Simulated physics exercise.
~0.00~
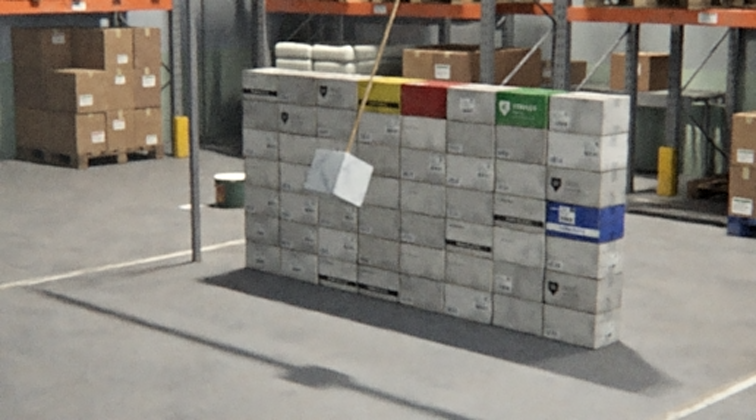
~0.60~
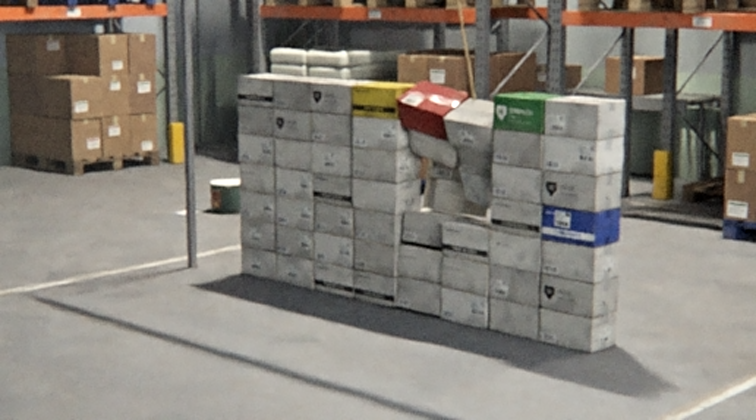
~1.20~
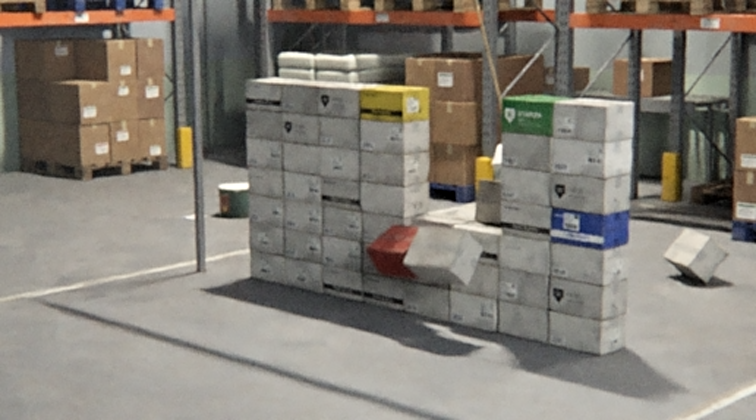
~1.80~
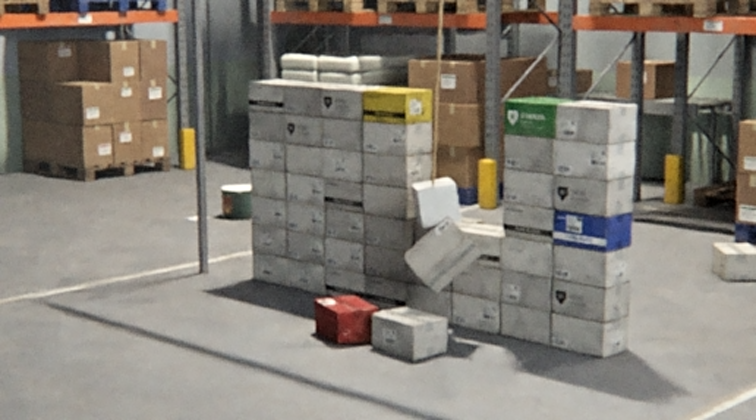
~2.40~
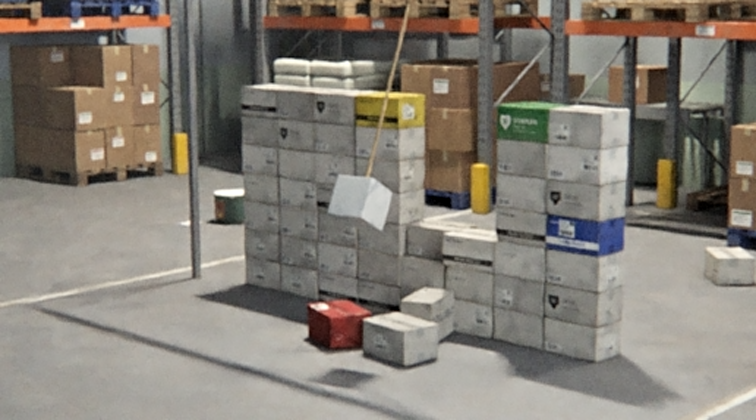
To begin with, a pale block on a line hangs before a wall of stacked grey boxes in a warehouse, with red, yellow, green and blue ones among them. The block swings into the wall right of the yellow box, and the red box and its neighbours tip into the opening. They tumble down the front as another box lands on the floor behind, to the right. The block swings back through the gap while one more box slides off. Finally, the red box and two grey ones rest in front, while the yellow, green and blue boxes remain in the wall.
